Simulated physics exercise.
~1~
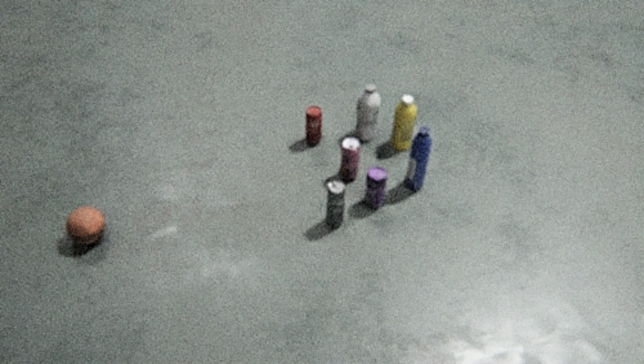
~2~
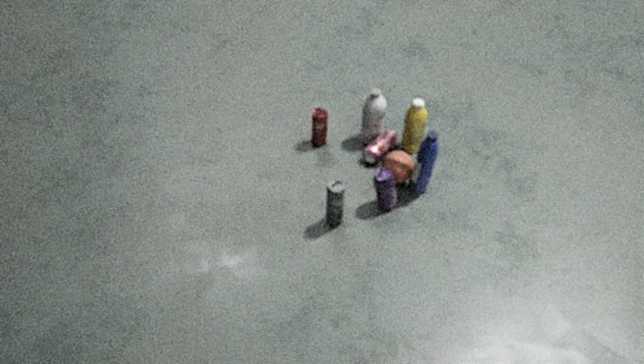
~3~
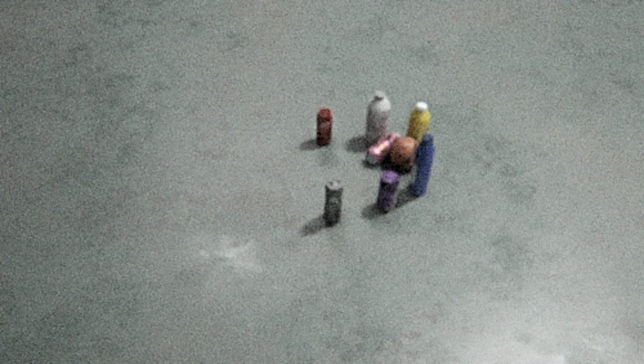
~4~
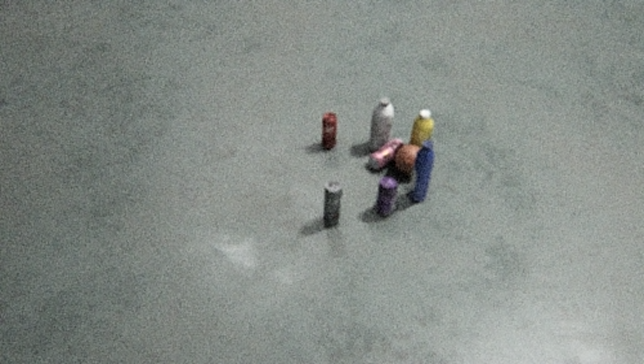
In this clip, an orange ball at the left of a grey floor moves right into a group of upright bottles and cans, and the pink can topples onto its side. The ball ends among the group, with the other bottles and cans still standing.
